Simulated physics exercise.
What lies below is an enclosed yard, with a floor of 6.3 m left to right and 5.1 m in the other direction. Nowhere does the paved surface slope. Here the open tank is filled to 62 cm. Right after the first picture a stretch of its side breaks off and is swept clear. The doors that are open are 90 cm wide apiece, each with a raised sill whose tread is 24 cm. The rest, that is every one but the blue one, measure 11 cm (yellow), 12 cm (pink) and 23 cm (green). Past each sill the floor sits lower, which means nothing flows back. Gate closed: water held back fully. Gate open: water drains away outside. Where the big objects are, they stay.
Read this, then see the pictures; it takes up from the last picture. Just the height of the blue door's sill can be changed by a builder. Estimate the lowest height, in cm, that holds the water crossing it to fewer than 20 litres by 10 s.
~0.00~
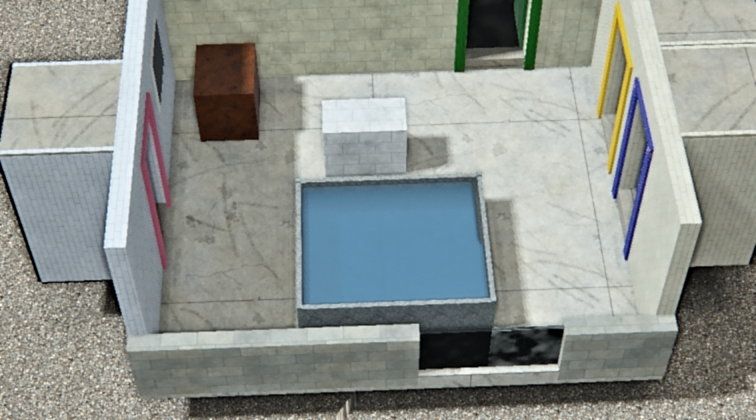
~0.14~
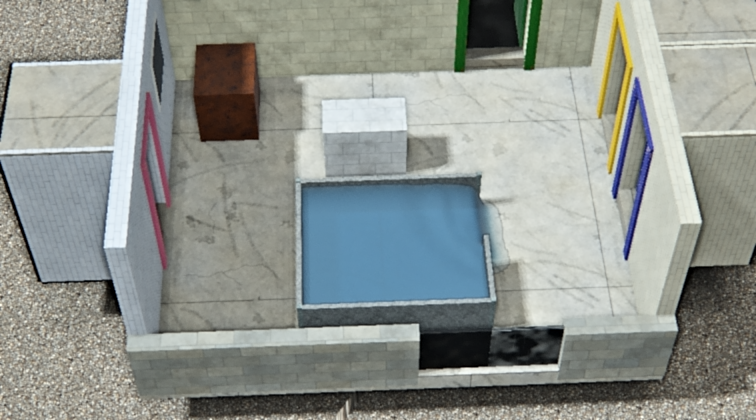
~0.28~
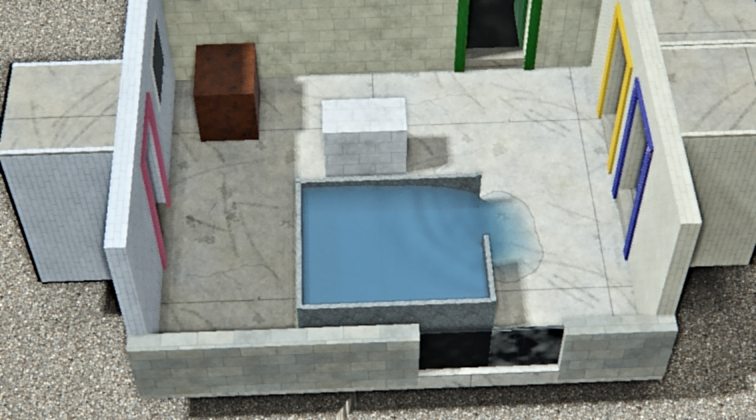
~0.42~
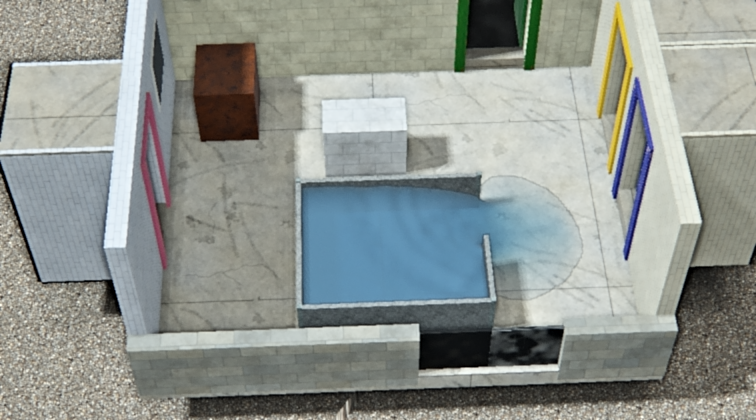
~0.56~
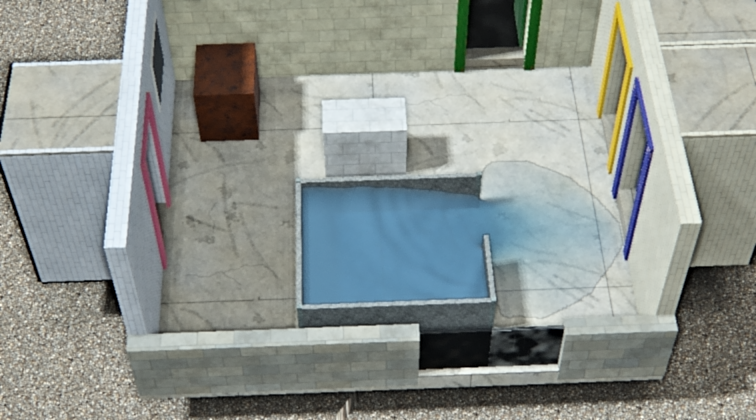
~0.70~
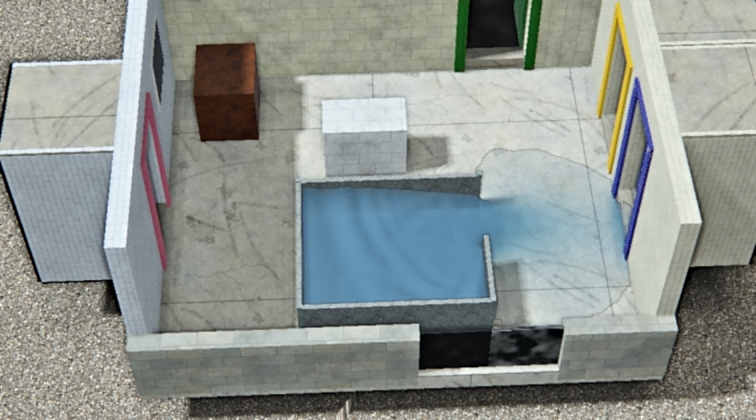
My estimate is 31 cm.
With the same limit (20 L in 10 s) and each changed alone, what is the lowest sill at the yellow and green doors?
About 16 cm at yellow and 12.5 cm at green.
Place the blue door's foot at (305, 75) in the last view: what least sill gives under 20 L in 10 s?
Minimum: About 10.5 cm.
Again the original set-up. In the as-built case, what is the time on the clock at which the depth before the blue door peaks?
The level tops out around 1.8 s.
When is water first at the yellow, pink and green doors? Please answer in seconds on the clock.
Arrives: Yellow 1.0 s / pink 5.5 s / green 2.2 s.
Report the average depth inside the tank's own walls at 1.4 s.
About 47 centimetres on average.
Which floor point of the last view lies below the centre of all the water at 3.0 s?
Centre estimate: (464, 240) px, approximately.
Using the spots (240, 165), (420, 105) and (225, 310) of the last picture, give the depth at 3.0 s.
Close to 0, 1 and 0 cm deep.
After 1.4 s water covers 25 % of the floor, deepest (36 cm) near (608, 219); 36 cm at the blue door, 14 litres in over its 25 cm sill.
After 3.0 s water covers 40 % of the floor, deepest (32 cm) near (584, 86); 29 cm at the blue door, 71 litres in over its 25 cm sill.
After 10.0 s water covers 95 % of the floor, deepest (19 cm) near (158, 369); 12 cm at the blue door, 77 litres in over its 25 cm sill.
At the blue door as built, the water arrived by 0.7 s and peaked near 38 cm at 1.8 s.
Run again over the same 10 s with other heights there, 64 litres in over 26 cm, 3 litres over 35 cm. The limit of 20 litres is kept from about 31 cm up.
